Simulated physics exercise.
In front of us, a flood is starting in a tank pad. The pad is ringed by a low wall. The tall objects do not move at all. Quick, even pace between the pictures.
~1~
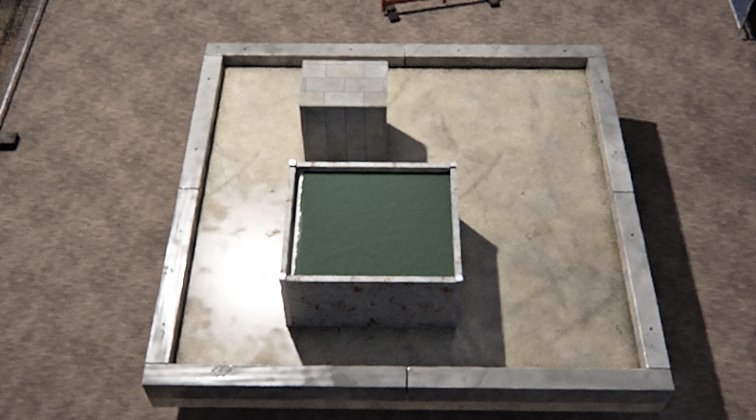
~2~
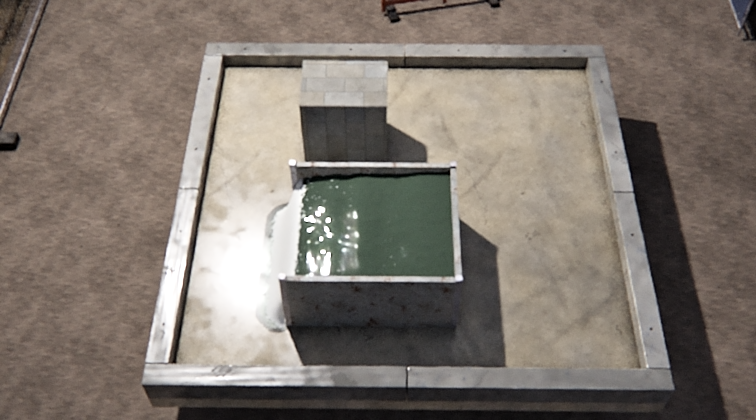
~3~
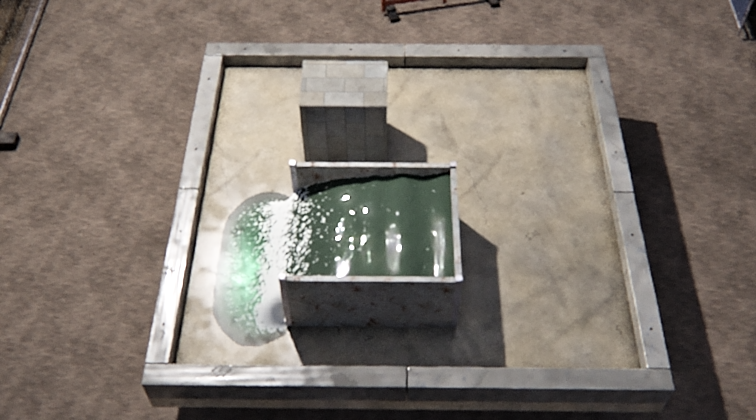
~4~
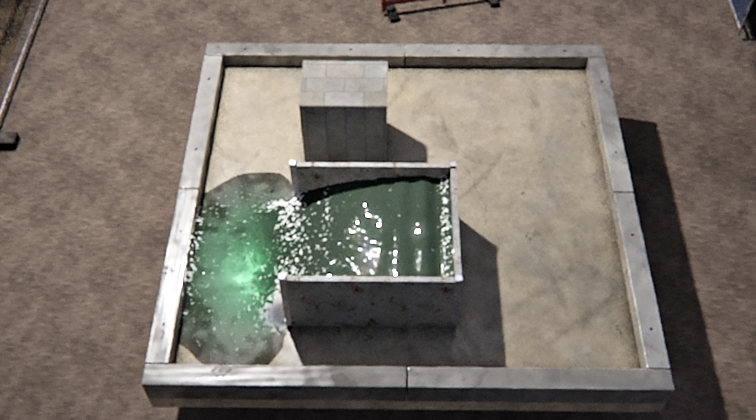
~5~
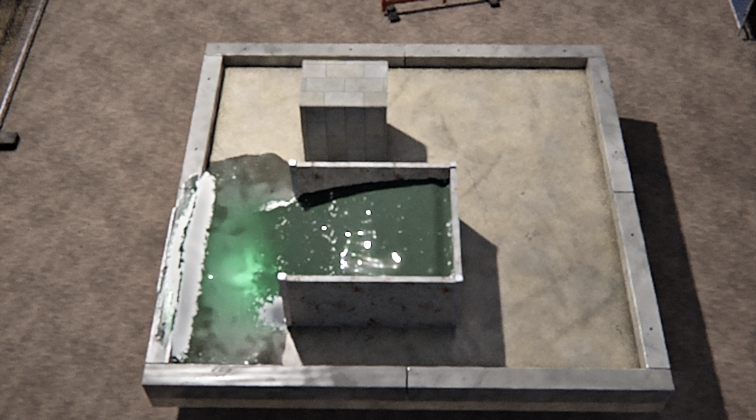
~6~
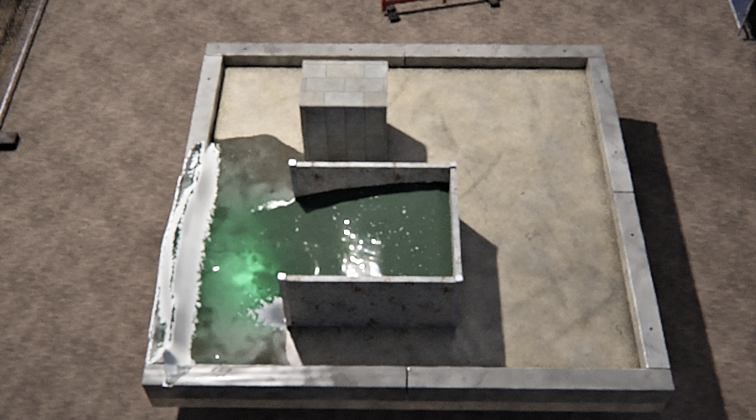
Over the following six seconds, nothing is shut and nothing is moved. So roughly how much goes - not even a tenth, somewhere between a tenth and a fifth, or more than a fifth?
My guess: More than a fifth.
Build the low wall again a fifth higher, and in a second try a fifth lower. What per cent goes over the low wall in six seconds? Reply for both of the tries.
28 % then 46 %.
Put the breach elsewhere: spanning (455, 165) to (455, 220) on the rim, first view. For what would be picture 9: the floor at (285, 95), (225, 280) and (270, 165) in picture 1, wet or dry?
First point bare, second point bare, third point bare.
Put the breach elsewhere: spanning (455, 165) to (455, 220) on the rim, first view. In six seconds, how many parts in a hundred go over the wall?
My estimate is near 14 percent.
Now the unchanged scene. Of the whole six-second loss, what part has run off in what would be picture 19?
90 per cent.
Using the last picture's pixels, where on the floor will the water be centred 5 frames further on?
Somewhere near (304, 258).
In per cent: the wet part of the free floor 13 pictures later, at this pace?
Some 40 per cent.
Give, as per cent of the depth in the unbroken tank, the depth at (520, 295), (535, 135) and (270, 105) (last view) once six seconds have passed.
In that order: 2, 6 and 12 per cent.
A moment on, water covers 20 % of the floor; the low wall has let 8 % over.
Next, water covers 25 % of the floor; the low wall has let 16 % over.
Then, water covers 35 % of the floor; the low wall has let 34 % over.
Later, water covers 60 % of the floor; the low wall has let 37 % over.
In the end, water covers 75 % of the floor; the low wall has let 37 % over.
